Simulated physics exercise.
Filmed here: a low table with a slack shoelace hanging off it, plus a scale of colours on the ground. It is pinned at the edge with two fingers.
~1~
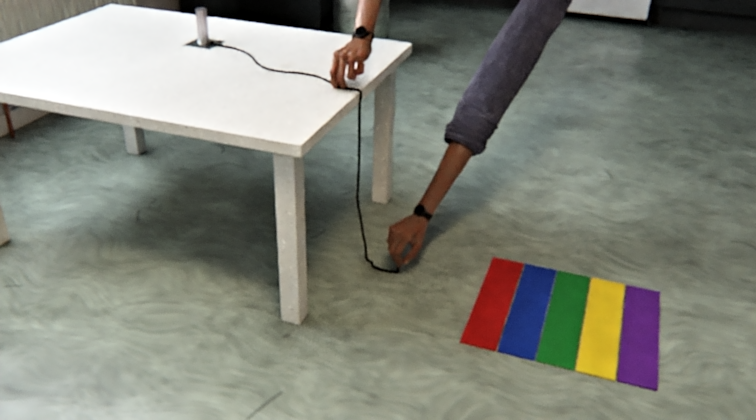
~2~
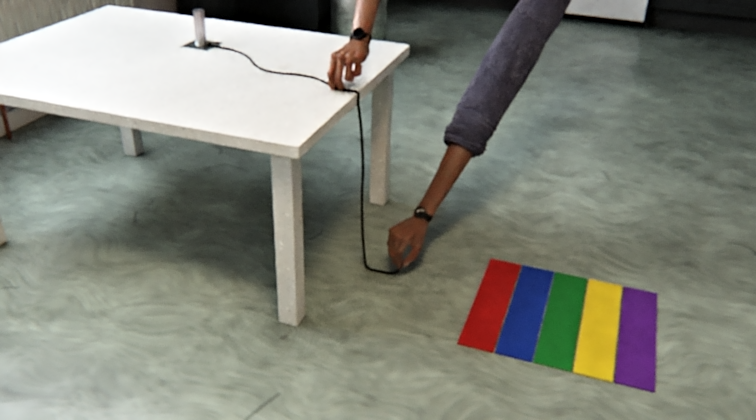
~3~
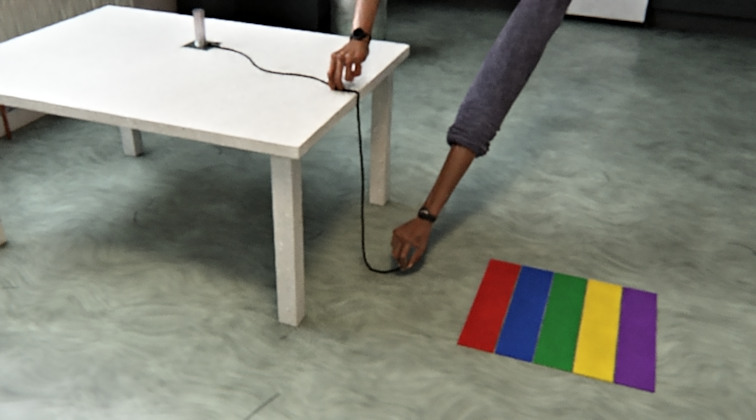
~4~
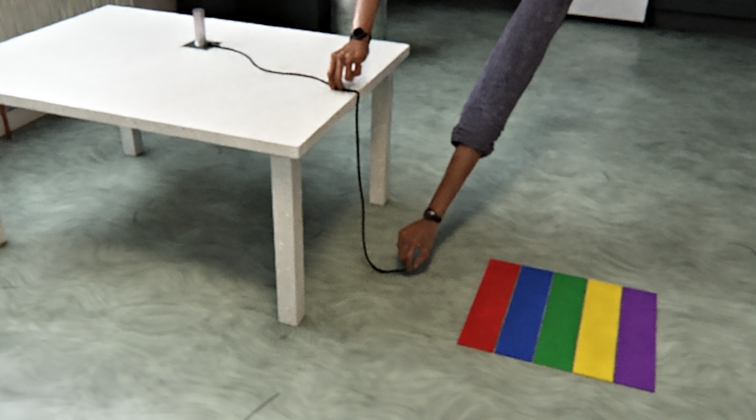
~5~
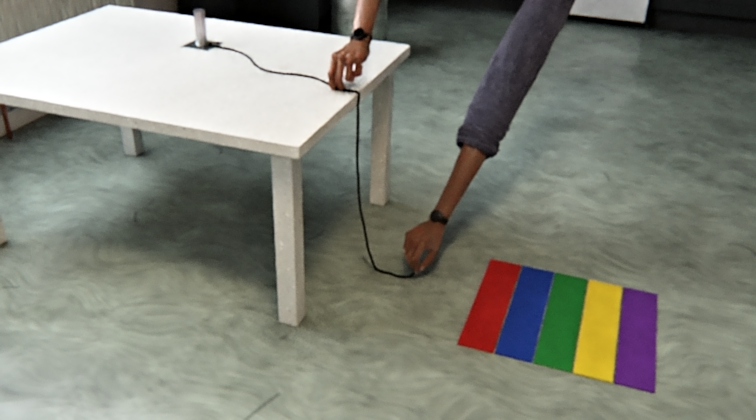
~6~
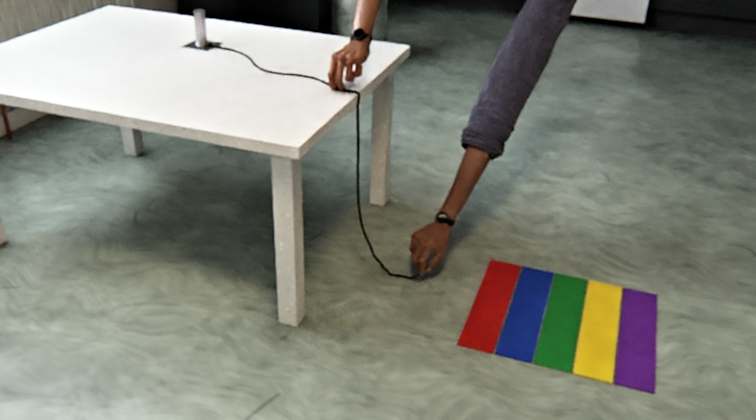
On a grey floor beside a low white table, a hand slowly drags a dark lace's end slightly right, another pinning it above.
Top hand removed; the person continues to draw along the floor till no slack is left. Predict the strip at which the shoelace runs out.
I would say the blue strip.
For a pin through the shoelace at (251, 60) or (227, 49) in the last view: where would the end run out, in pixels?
Per try (px): (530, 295), (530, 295).
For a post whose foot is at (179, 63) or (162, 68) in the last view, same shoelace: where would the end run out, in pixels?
Approx. (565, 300); approx. (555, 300).
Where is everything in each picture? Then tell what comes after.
In the first frame, end (402, 263); red (484, 329); blue (521, 338); green (559, 347); yellow (598, 356); purple (638, 366).
In the second frame, end (402, 265); shoelace through (235, 51) (264, 70) (324, 82) (361, 128) (362, 194) (365, 258).
In the third frame, end (406, 266).
In the fourth frame, end (412, 267); shoelace through (235, 51) (264, 70) (324, 82) (357, 128) (362, 194) (367, 258).
In the fifth frame, end (419, 269).
In the sixth frame, end (425, 271); shoelace through (236, 51) (264, 70) (325, 82) (358, 128) (358, 194) (376, 258).
Soon after, end near (469, 280); short of the strips.
After that, end near (509, 289); over red.
At the stop, end near (533, 295); over blue. The blue one.
